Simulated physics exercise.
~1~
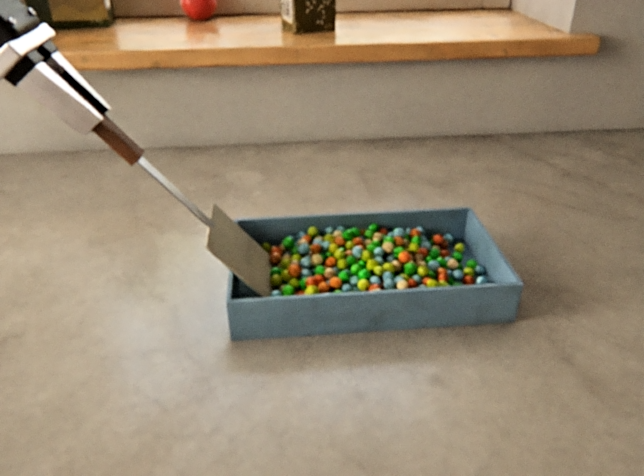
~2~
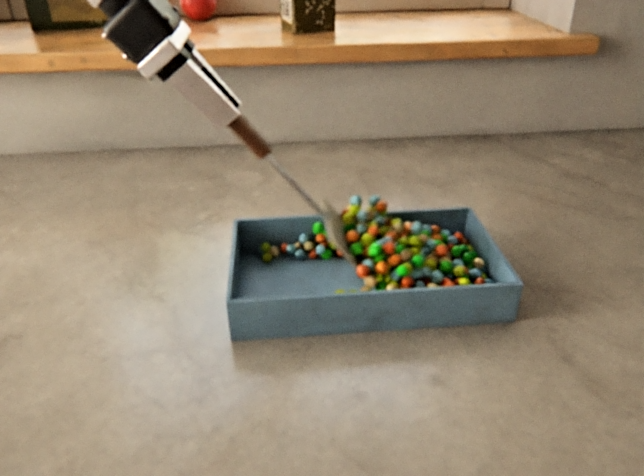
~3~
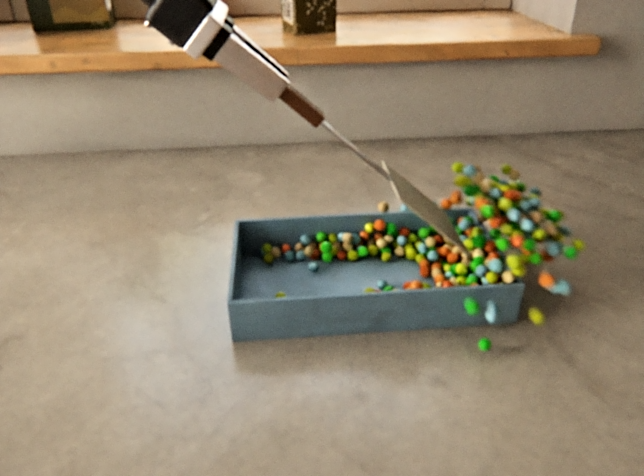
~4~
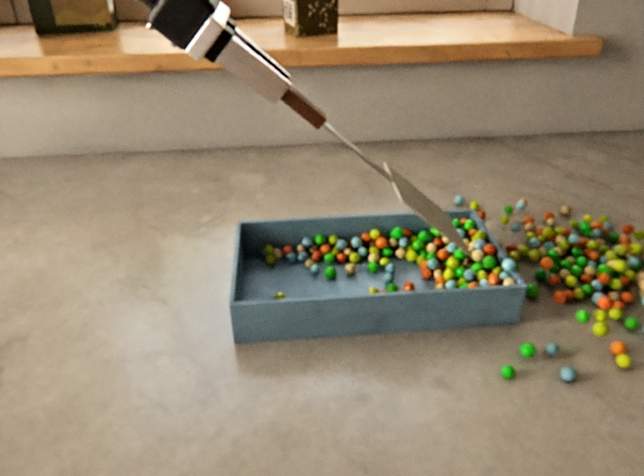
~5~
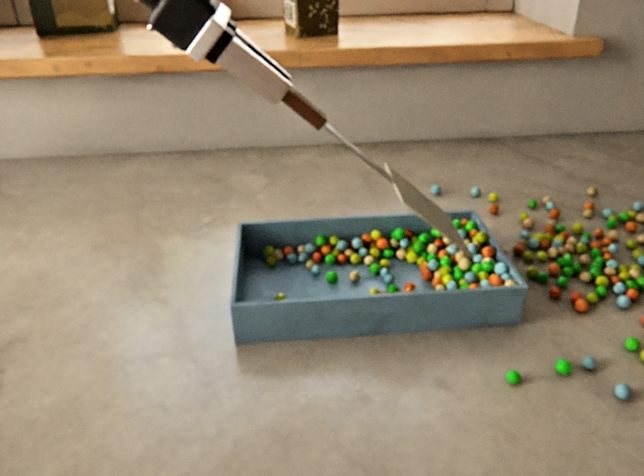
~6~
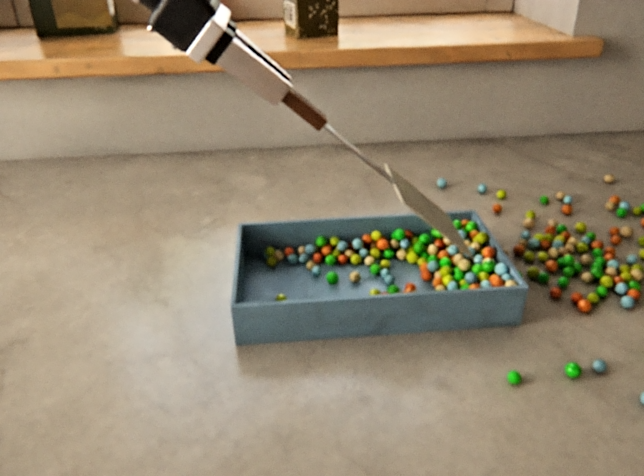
On a grey countertop, a robot arm's paddle sweeps colourful round sweets rightward through a blue tin, spilling many over the edge.
